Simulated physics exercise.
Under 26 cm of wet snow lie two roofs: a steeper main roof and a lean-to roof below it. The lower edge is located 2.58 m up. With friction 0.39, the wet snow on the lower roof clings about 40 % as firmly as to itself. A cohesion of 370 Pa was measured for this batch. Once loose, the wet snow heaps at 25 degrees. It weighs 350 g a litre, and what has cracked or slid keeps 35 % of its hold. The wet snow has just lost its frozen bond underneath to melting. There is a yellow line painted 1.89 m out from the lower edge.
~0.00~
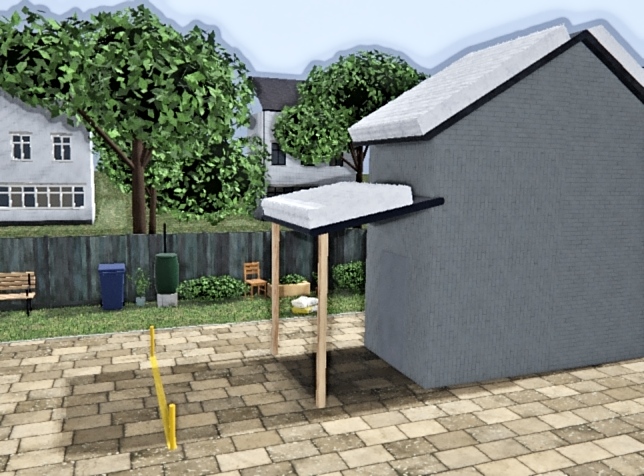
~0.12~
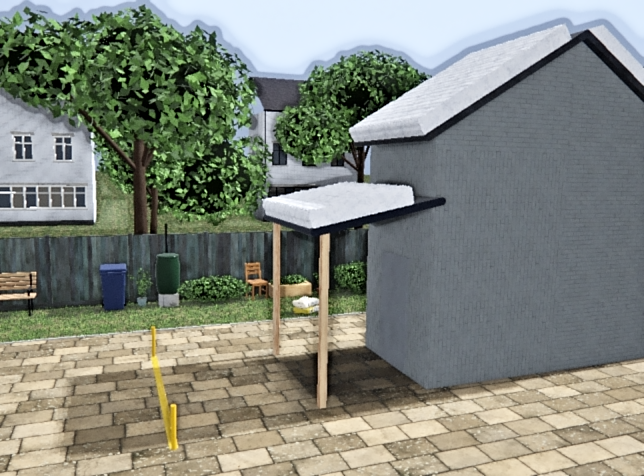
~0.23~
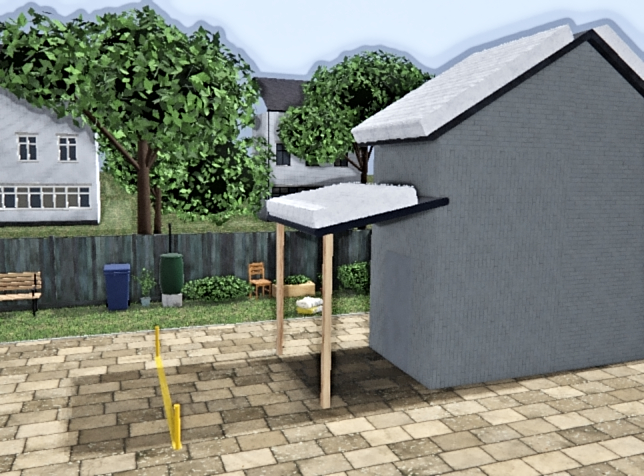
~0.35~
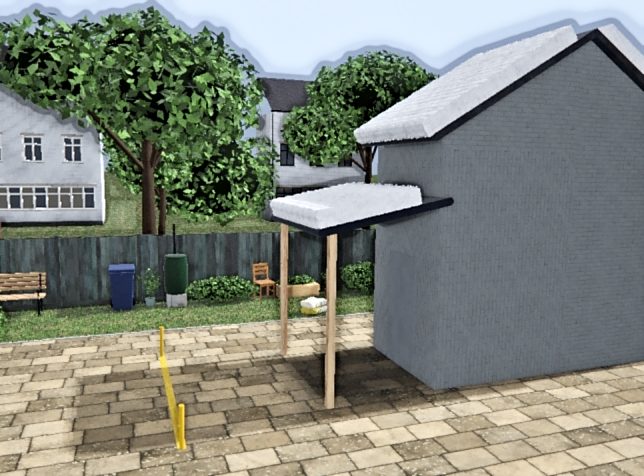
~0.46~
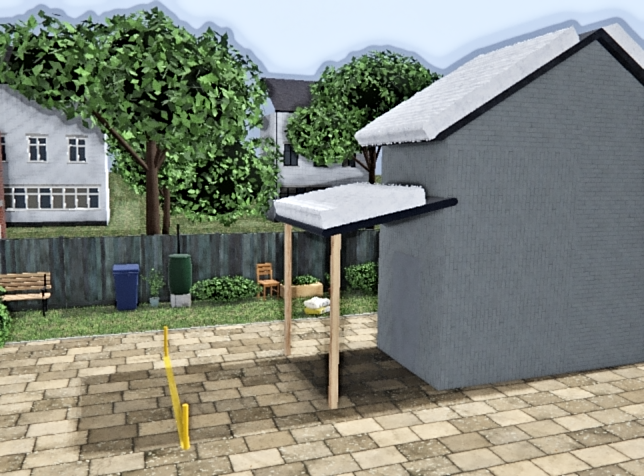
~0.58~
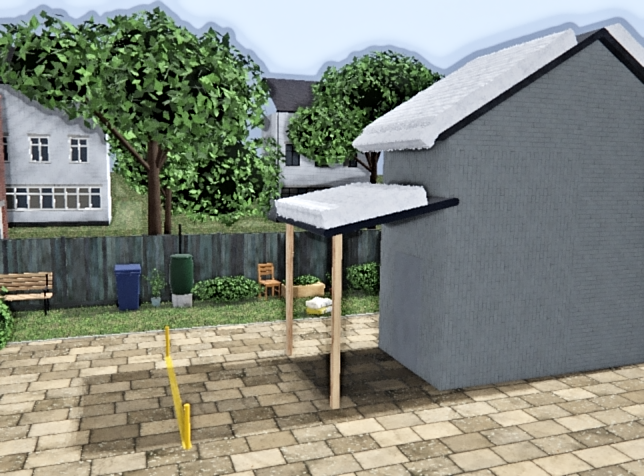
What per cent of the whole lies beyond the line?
Roughly 17 %.
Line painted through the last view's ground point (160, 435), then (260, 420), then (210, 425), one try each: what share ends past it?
I'd guess near 12 %, then near 40 %, and near 25 % on the last try.
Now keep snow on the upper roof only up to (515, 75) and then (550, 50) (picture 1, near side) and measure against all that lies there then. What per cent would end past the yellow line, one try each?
First try roughly 0 %, second roughly 8 %.
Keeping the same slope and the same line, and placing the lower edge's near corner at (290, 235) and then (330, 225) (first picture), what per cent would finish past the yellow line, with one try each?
In that order: 12 %, 20 %.
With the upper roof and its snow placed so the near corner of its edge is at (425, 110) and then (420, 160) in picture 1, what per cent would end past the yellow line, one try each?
25 %, then 0 %.
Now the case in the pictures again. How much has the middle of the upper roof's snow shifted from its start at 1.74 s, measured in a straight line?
I'd put it near 2.0 m.
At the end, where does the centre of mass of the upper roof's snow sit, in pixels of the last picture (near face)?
That point lands roughly at (273, 334).
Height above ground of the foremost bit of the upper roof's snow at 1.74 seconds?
Measured height: Approx. 3.0 m.
By 1.11 s, none is below the lower edge and 0 % is past the line.
By 1.74 s, none is below the lower edge and 0 % is past the line.
By 2.37 s, 6 % is below the lower edge and 0 % is past the line.
By 3.00 s, 49 % is below the lower edge and 1 % is past the line.
By 5.80 s, at the end, 58 % is below the lower edge and 17 % is past the line.
